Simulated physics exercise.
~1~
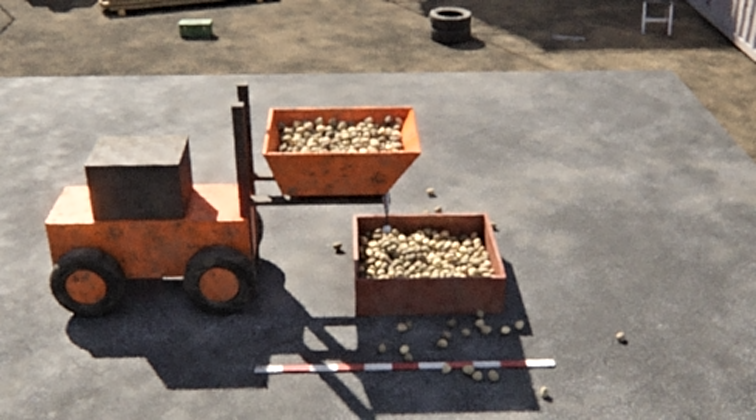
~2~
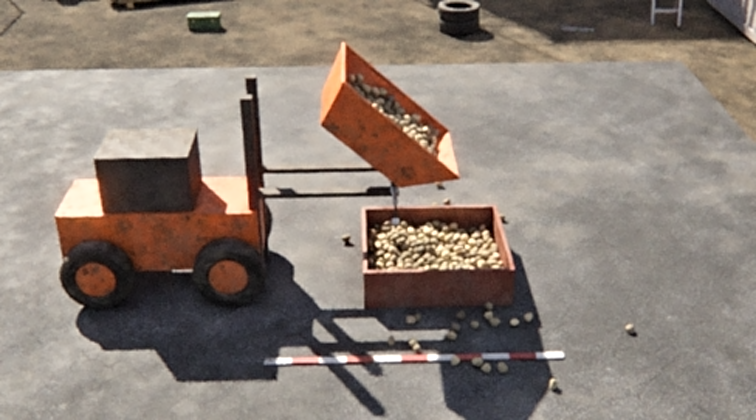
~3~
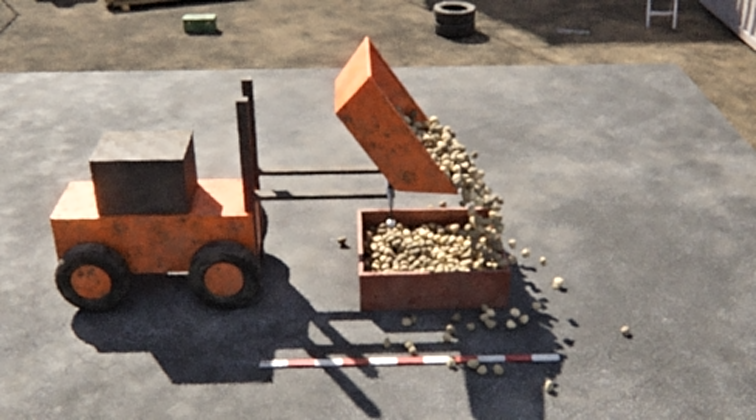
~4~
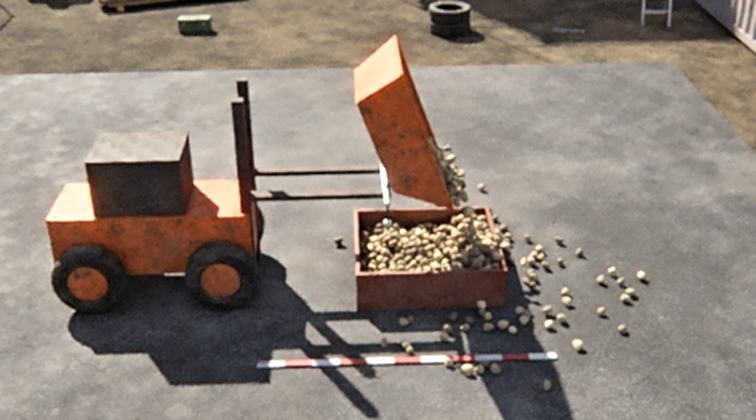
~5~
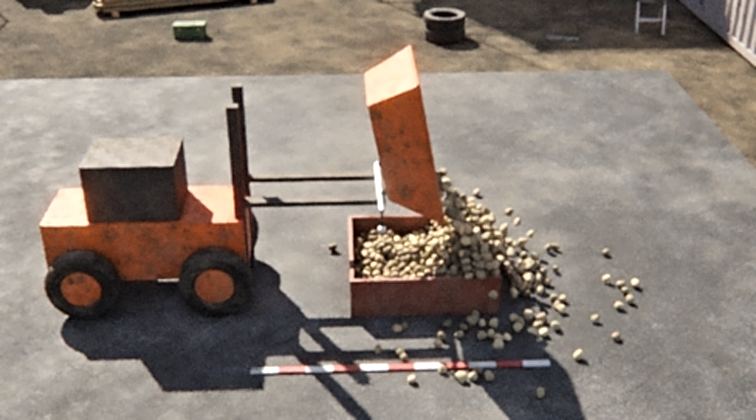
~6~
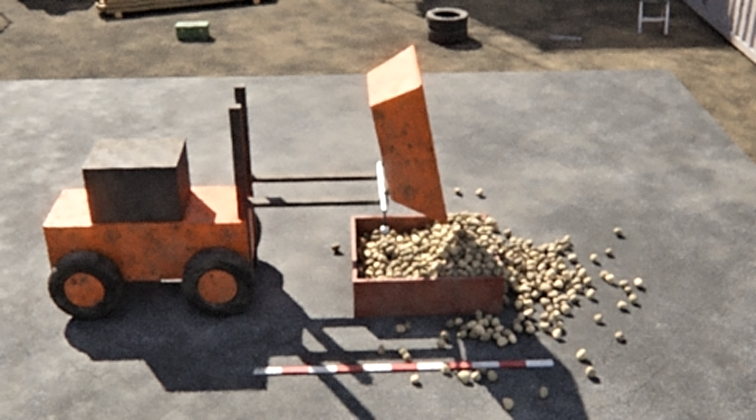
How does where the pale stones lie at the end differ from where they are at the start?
At the start the stones are split between the raised skip and the bin below, with a few scattered on the ground. By the end they lie lower and further right overall, heaped in the bin and spilled over the ground on its right side.
